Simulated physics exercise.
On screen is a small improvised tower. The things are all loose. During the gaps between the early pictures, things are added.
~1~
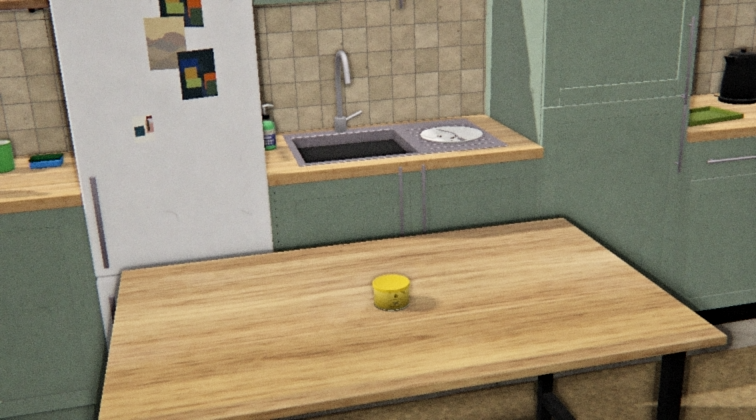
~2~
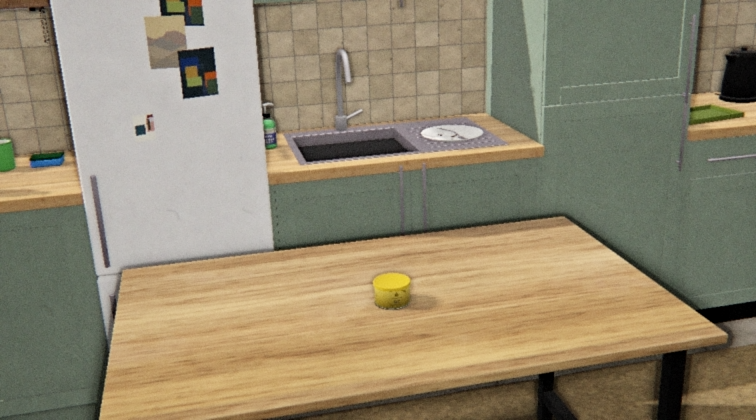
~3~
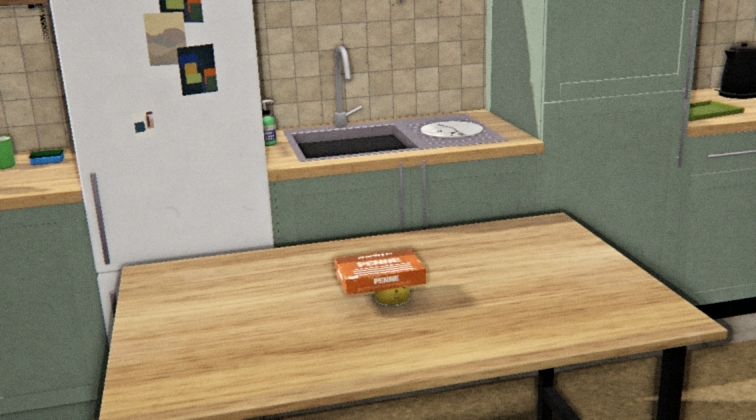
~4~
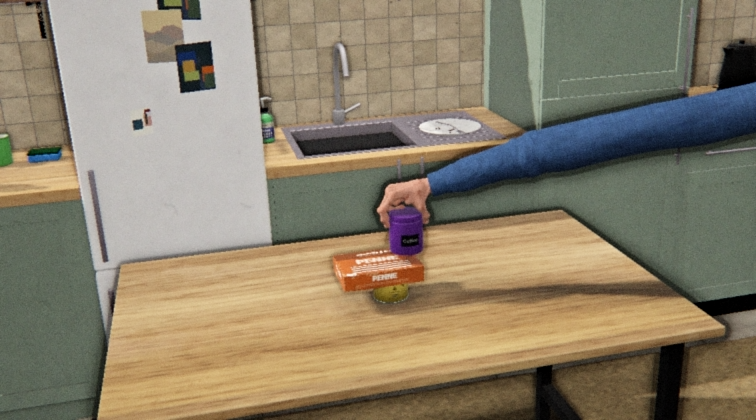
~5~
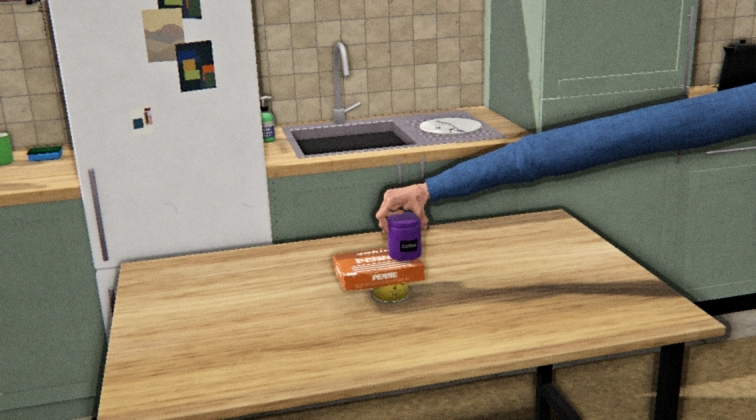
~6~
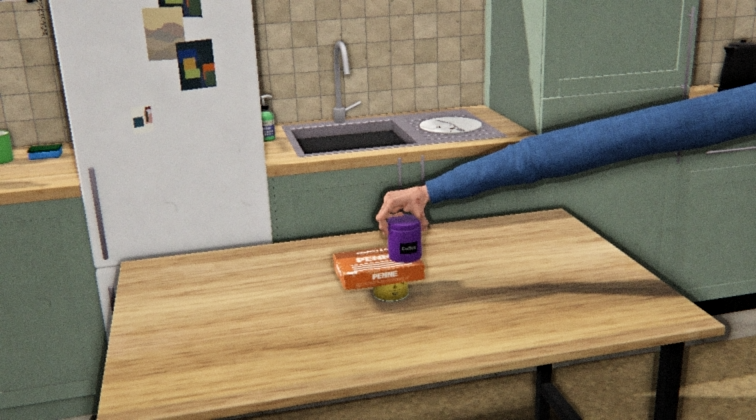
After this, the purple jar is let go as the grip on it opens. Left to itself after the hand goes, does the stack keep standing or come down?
My guess is the stack will be secure.
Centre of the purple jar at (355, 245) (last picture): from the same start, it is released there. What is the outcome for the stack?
The stack then collapses.
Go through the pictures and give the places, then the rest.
The last thing is not in view yet; yellow tub (392, 293), in the first frame.
The last thing is not in view yet; yellow tub (392, 291), in the second frame.
The last thing is not in view yet, in the third frame.
On its way; purple jar (406, 231), in the fourth frame.
On its way; purple jar (405, 236), in the fifth frame.
In place under the hand; purple jar (405, 238), in the sixth frame.
Then, 0.20 s on from there, no change.
Then, 0.60 s on from there, purple jar resting near (405, 239).
In the end, all 3 unmoved. At the end, from the last picture's camera, purple jar near (405, 239). The stack stays up.
